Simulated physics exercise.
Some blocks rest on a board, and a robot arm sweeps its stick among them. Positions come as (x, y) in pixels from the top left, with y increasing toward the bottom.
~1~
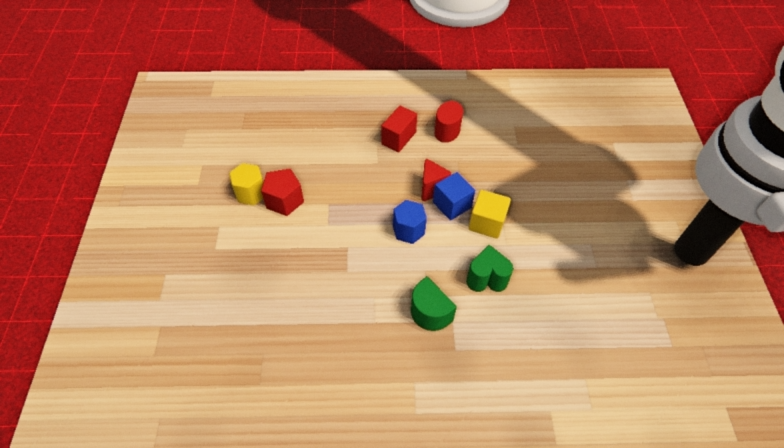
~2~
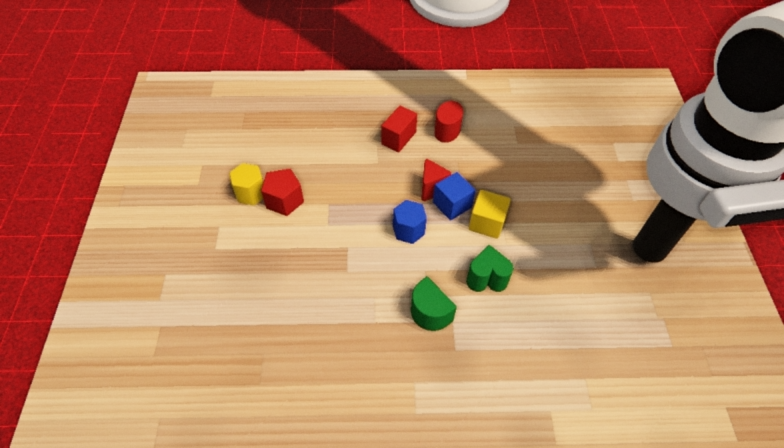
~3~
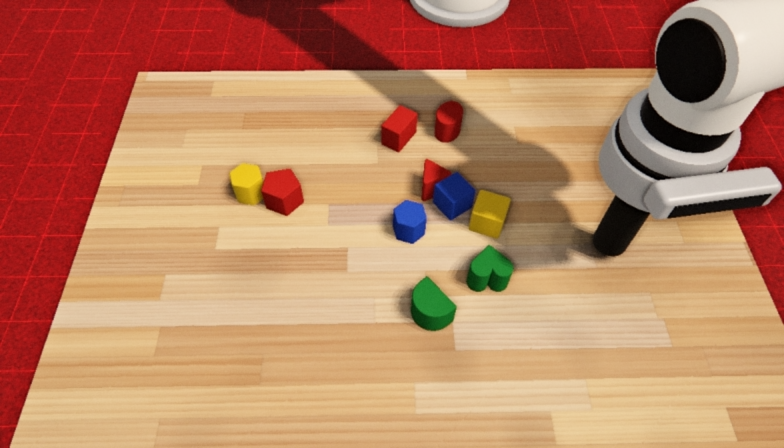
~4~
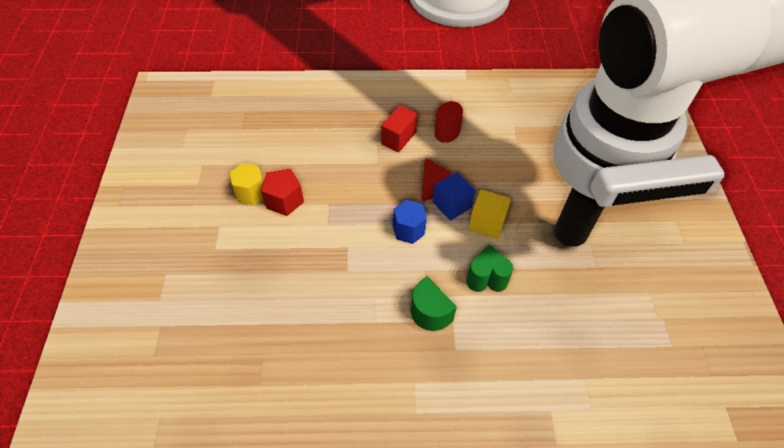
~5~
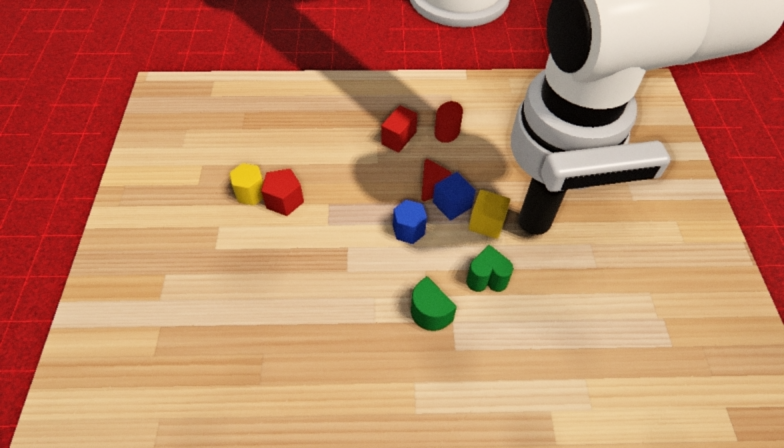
A robot arm sweeps its black stick left across the board toward the still blocks.
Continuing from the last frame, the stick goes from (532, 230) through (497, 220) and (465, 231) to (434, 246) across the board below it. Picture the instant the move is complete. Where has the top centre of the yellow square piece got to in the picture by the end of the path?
My best guess is (400, 226).
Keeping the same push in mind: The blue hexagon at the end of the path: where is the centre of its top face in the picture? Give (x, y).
I'd say the blue hexagon ends with its top centre at (372, 213).
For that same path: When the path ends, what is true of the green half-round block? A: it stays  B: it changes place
(A)
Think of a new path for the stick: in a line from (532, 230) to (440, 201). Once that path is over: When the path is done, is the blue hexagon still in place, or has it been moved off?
By the end it has moved.
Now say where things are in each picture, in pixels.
The first frame shows tip of the stick at (691, 252), middles of tops, blue hexagon at (410, 213), green half-round block at (432, 298), red three-sided block at (434, 171), blue square piece at (455, 187), yellow square piece at (492, 205).
The second frame shows stick at (650, 249), nothing pushed.
The third frame shows stick at (609, 242), nothing pushed.
The fourth frame shows stick at (571, 233), nothing pushed.
The fifth frame shows stick at (535, 222), blue hexagon at (410, 213), green half-round block at (432, 298), red three-sided block at (434, 171), blue square piece at (455, 187), yellow square piece at (492, 205).
The first path, step by step. One third of the way, stick at (498, 212); red three-sided block at (426, 167); blue square piece at (441, 183); yellow square piece at (468, 205), turned 20° anticlockwise.
Two thirds of the way, stick at (466, 223); blue hexagon at (402, 214), turned 15° clockwise; red three-sided block at (426, 166); blue square piece at (440, 183); yellow square piece at (434, 217), turned 20° anticlockwise.
At the end, stick at (435, 238); blue hexagon at (372, 213), turned 35° clockwise; green half-round block unmoved; red three-sided block at (426, 166); blue square piece at (440, 183); yellow square piece at (400, 226).
